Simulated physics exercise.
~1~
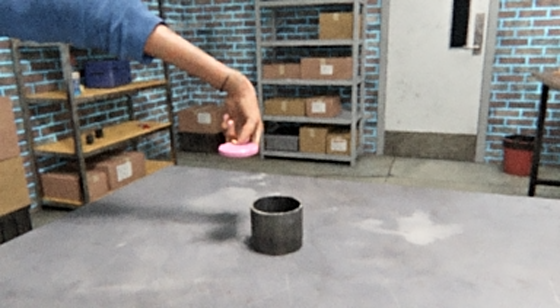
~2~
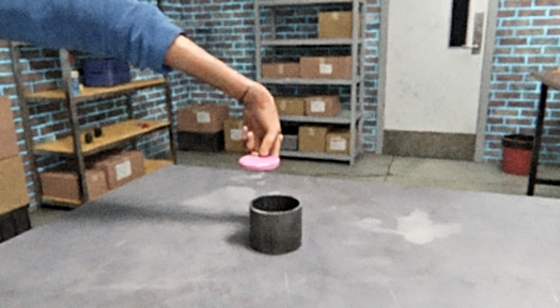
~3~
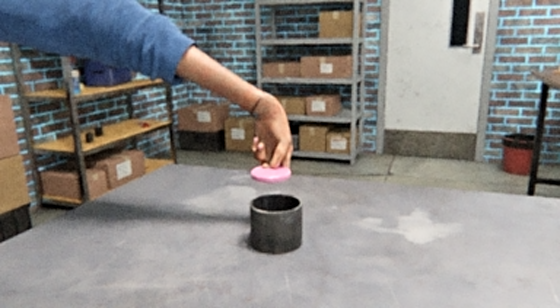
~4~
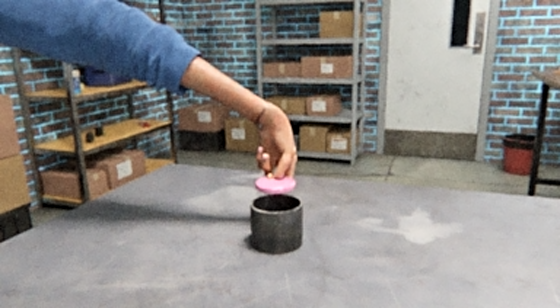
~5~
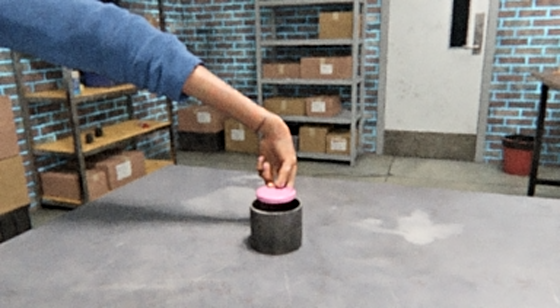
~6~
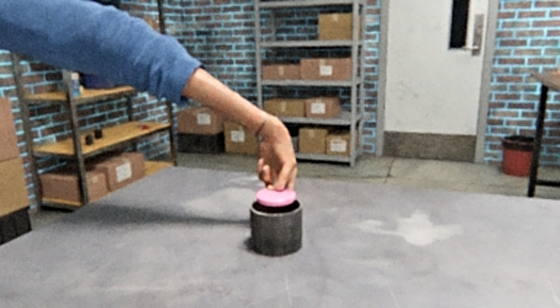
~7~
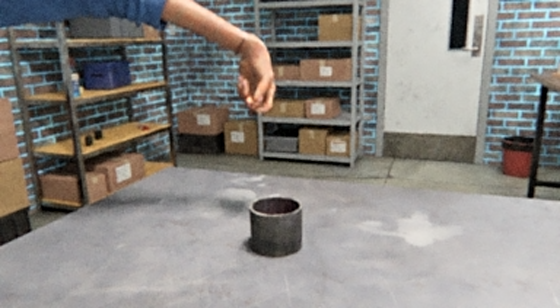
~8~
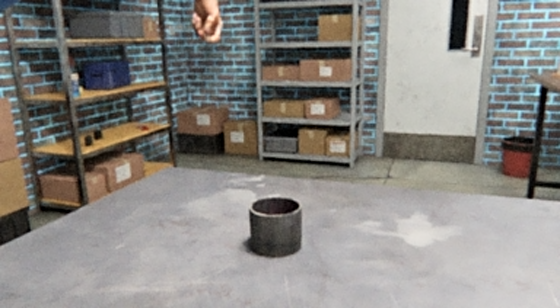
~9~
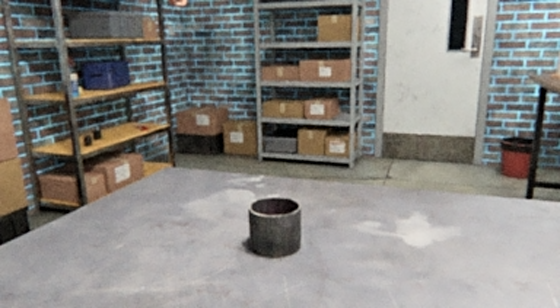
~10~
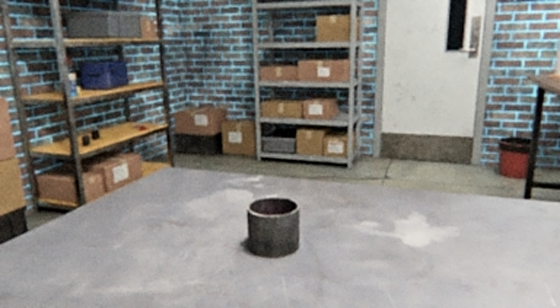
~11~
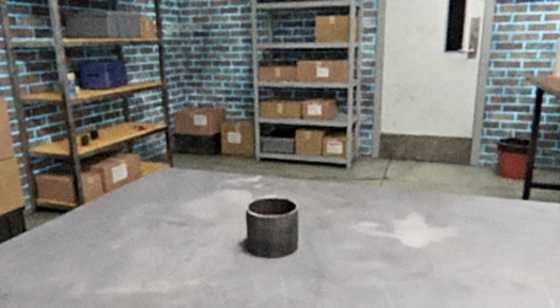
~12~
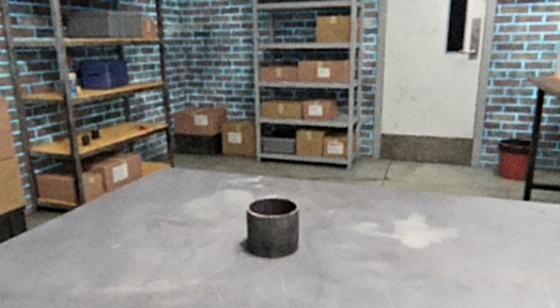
A hand in a blue sleeve reaches in from the upper left, holding a flat pink disc above a small dark open cylinder on a grey table. The slightly swaying view looks across the tabletop toward a storeroom with blue brick walls, shelves of cardboard boxes, a pale door and a red bin at right. The hand moves right and lowers the disc to the cylinder's mouth, pausing there. It lets go and withdraws up and left, and the disc slips past the rim. The cylinder stays standing alone, its top open and the disc out of sight inside.
